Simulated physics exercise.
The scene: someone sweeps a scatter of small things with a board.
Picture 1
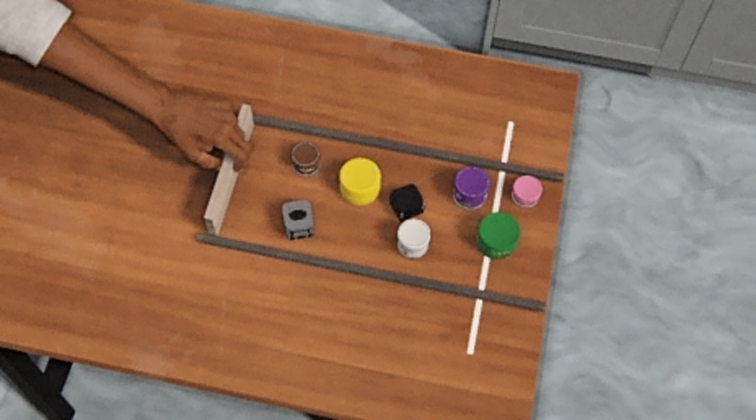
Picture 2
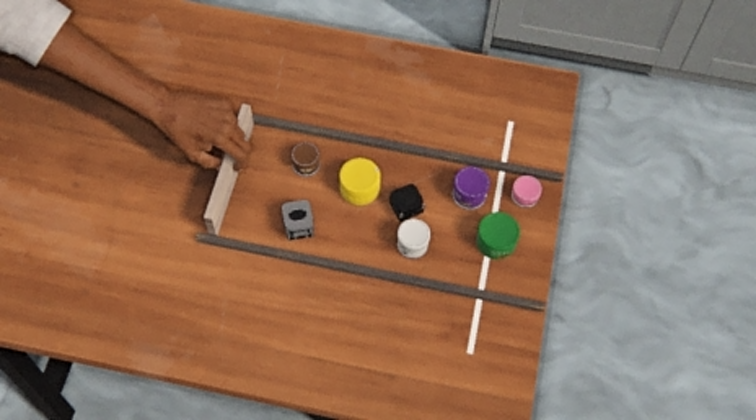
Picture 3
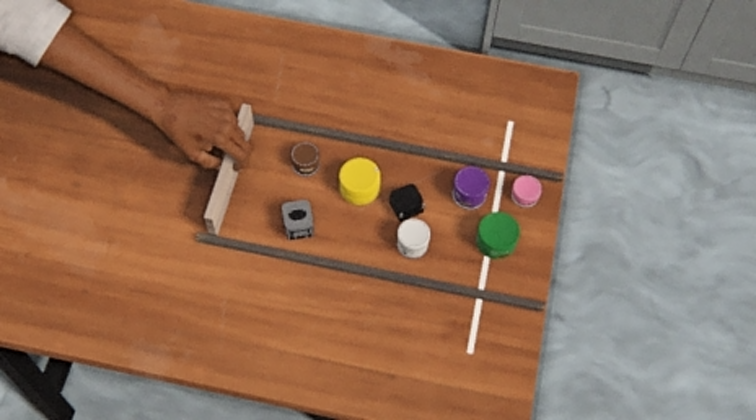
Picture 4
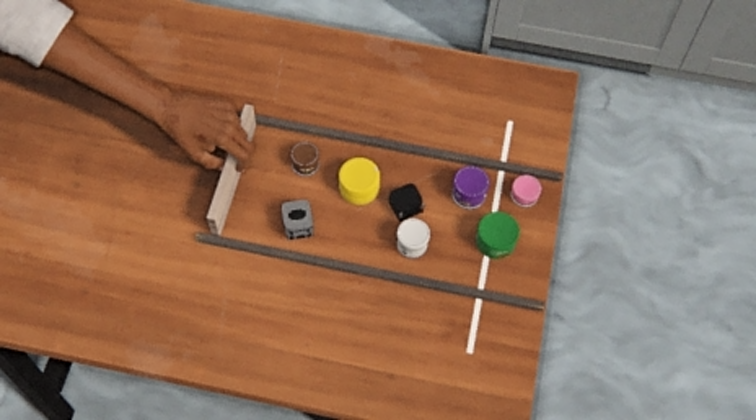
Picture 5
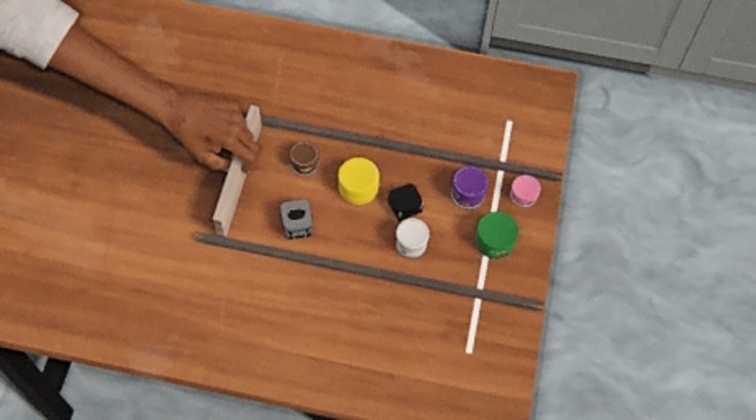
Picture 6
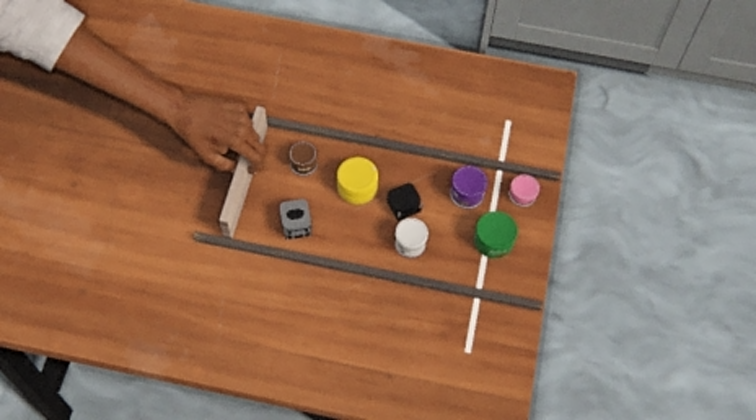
A hand slides a board slightly right toward small pots and cases on a wooden table.
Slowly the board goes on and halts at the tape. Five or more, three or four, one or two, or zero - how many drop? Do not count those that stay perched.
A lone one or pair goes over.
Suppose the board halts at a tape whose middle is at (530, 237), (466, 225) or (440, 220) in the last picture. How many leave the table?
Tallies in the order asked: 5, 0, 0.
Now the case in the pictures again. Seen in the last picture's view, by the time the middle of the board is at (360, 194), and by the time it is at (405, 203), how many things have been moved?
The first count is 4, and then it's 5.
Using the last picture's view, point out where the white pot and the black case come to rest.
The white pot comes to rest at (528, 264), and the black case comes to rest at (539, 241).
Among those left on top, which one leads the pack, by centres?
Black case.
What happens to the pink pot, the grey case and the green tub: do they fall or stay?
Obs.: Pink pot down; grey case still up; green tub down.
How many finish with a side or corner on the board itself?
That comes to 3.
Soon after, none off yet; pink pot at rest near (524, 191); green tub at rest near (495, 235); purple tin at rest near (468, 188).
In the end, the number that fall off is one or two; gone, green tub and pink pot.
